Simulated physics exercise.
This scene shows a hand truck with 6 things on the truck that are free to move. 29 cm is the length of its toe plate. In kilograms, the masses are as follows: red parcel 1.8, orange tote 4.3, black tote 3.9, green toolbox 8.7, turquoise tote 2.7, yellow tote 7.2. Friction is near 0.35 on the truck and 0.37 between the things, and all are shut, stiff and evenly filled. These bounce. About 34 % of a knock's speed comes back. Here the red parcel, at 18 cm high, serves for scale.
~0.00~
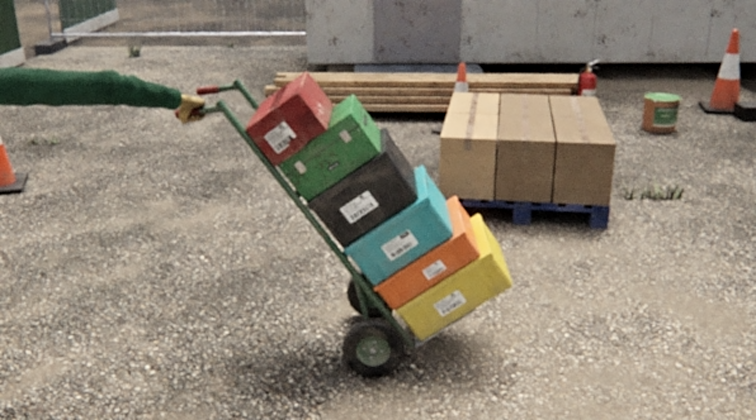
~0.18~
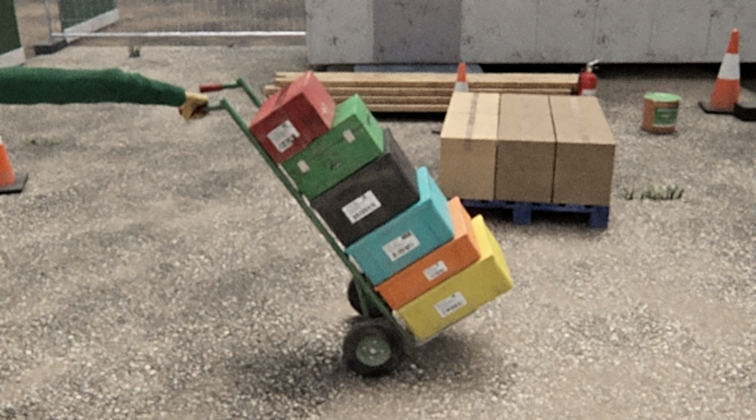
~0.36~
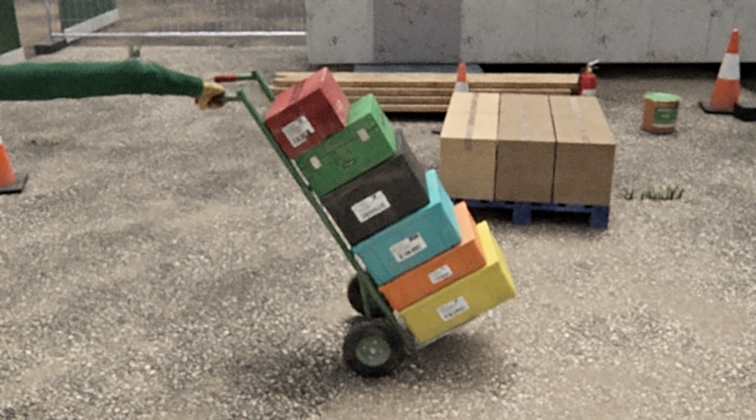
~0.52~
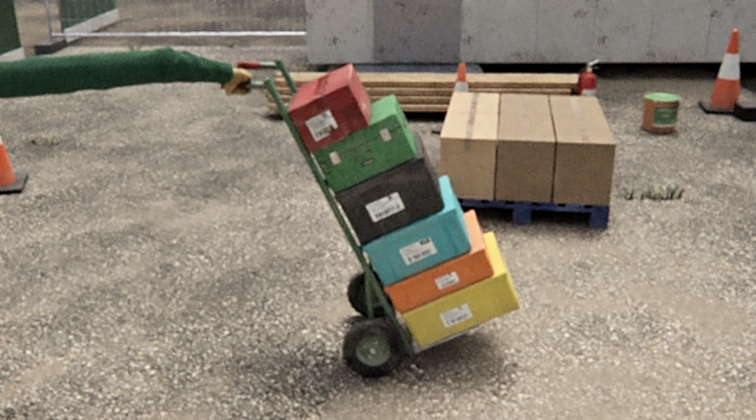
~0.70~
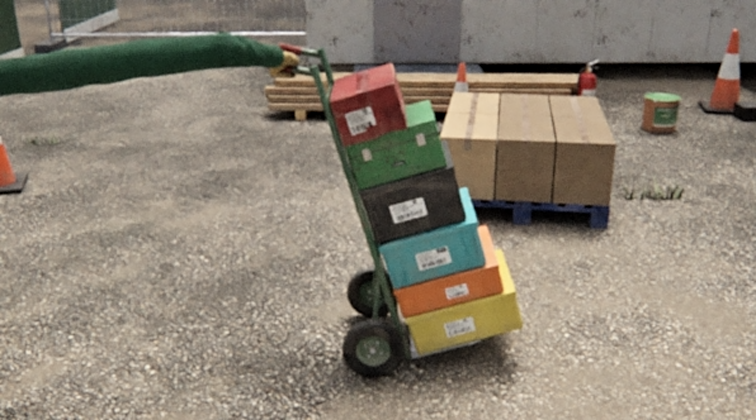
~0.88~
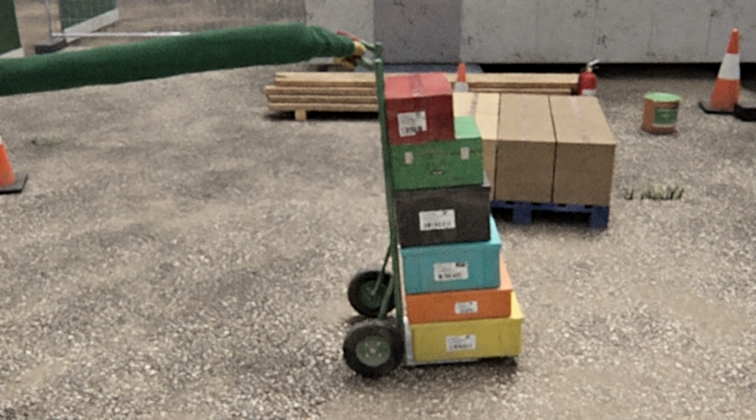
In a gravel yard, a green-sleeved arm tilts a hand truck of stacked colourful boxes upright.
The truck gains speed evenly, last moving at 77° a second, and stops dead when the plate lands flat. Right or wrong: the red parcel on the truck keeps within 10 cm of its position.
Wrong.
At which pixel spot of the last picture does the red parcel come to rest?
Near (500, 112).
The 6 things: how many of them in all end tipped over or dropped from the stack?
I make it 0.
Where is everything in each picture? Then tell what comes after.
The first picture shows truck 35° back; red parcel (292, 117); orange tote (425, 252).
The second picture shows truck 34° back; green toolbox (333, 146); turquoise tote (400, 225).
The third picture shows truck 31° back; yellow tote (453, 282); orange tote (431, 256).
The fourth picture shows truck 25° back; black tote (390, 187); green toolbox (365, 143).
The fifth picture shows truck 16° back; turquoise tote (431, 237); yellow tote (461, 301).
The sixth picture shows truck 5° back; red parcel (418, 107); orange tote (455, 285).
After 0.98 s, truck upright; red parcel moved 4 cm near (448, 110); green toolbox moved 3 cm; black tote moved 2 cm.
After 1.08 s, truck upright; red parcel 4° off its base near (471, 110); green toolbox 4° off its base; black tote 4° off its base.
After 1.18 s, truck upright; red parcel 4° off its base near (487, 111); green toolbox 4° off its base; black tote 4° off its base.
In the end (1.7 s), not toppled but over 10 cm from the start, red parcel, black tote and green toolbox; the other 3 under 10 cm from the start. At the end, from the last picture's camera, red parcel near (500, 112).
